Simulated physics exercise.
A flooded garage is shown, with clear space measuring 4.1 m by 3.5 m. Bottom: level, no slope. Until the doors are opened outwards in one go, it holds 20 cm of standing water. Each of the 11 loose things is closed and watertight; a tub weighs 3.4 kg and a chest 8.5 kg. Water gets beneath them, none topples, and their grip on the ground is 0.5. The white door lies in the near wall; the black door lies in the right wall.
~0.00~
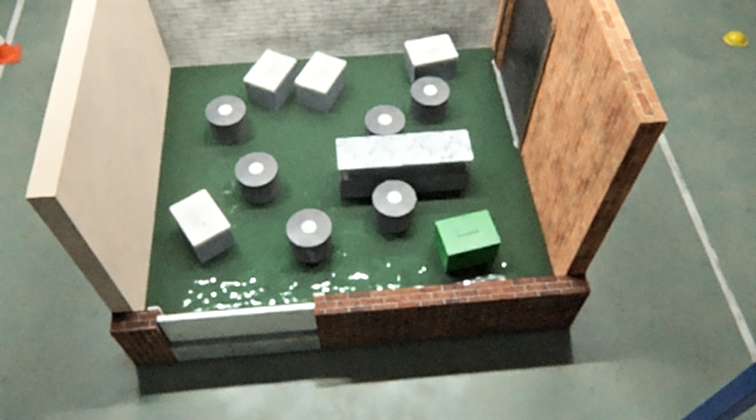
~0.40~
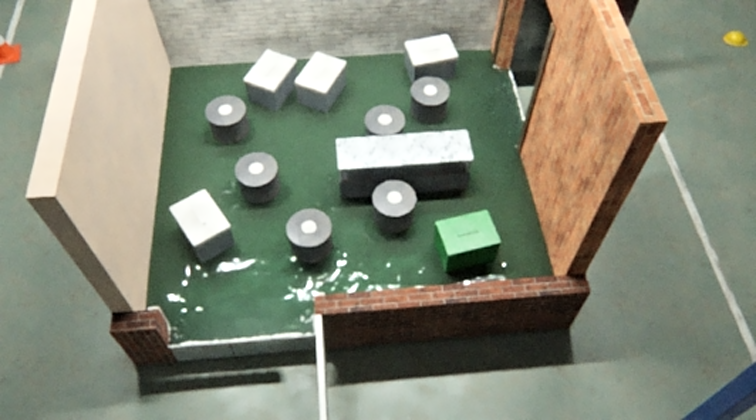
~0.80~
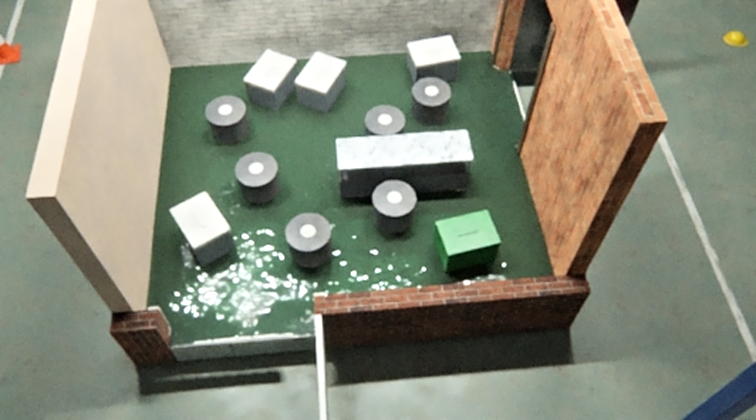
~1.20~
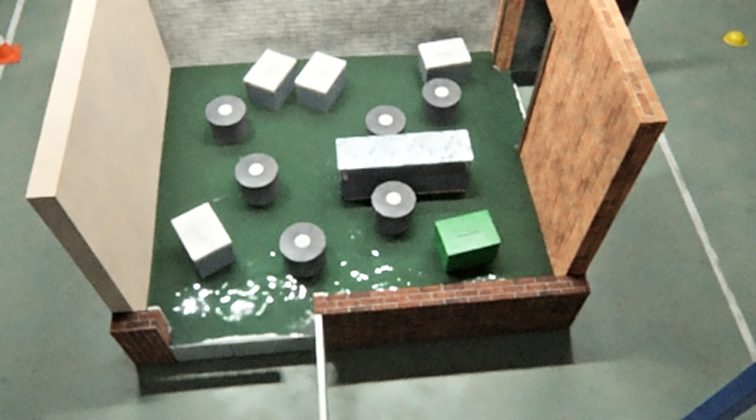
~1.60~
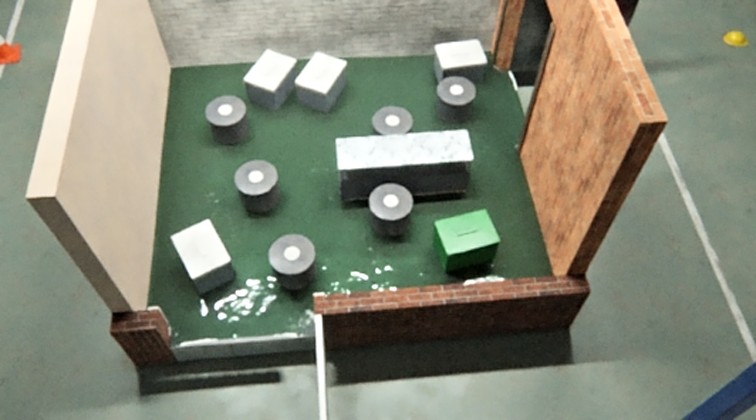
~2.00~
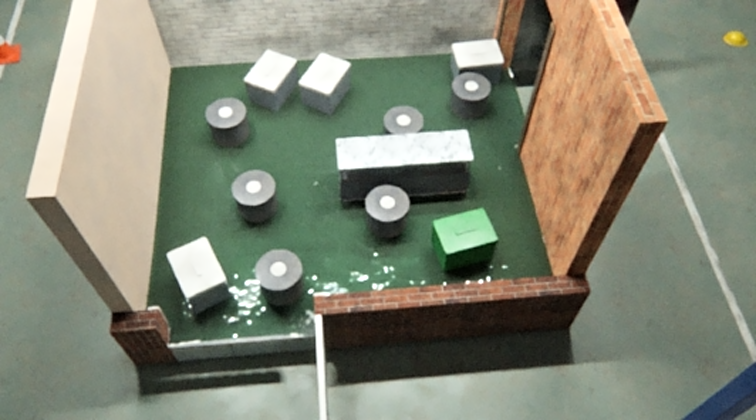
Both doors of a flooded, walled room opened, the white one in front and the black one at right, and then several grey drums and white blocks drifted toward the openings while the green chest barely shifted.
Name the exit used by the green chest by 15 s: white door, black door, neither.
My answer for the green chest would be neither.
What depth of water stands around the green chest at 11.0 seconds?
The depth there is around 6 cm.
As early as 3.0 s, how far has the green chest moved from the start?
Shift: About 10 cm.
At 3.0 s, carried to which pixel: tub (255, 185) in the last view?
It ends up close to (242, 215).
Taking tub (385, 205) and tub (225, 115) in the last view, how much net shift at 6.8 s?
Respectively, 30 cm and 60 cm.
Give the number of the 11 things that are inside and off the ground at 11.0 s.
I get 4.
After 3.0 s the green chest is near (460, 228), 0.1 m from its start, afloat; 3 of 11 are out; 8 afloat.
After 6.8 s the green chest is near (466, 224), 0.2 m from its start, afloat; 6 of 11 are out; 5 afloat.
After 11.0 s the green chest is near (441, 218), 0.4 m from its start, afloat; 7 of 11 are out; 4 afloat.
After 15.0 s the green chest is near (435, 221), 0.4 m from its start, afloat; 8 of 11 are out; 3 afloat.
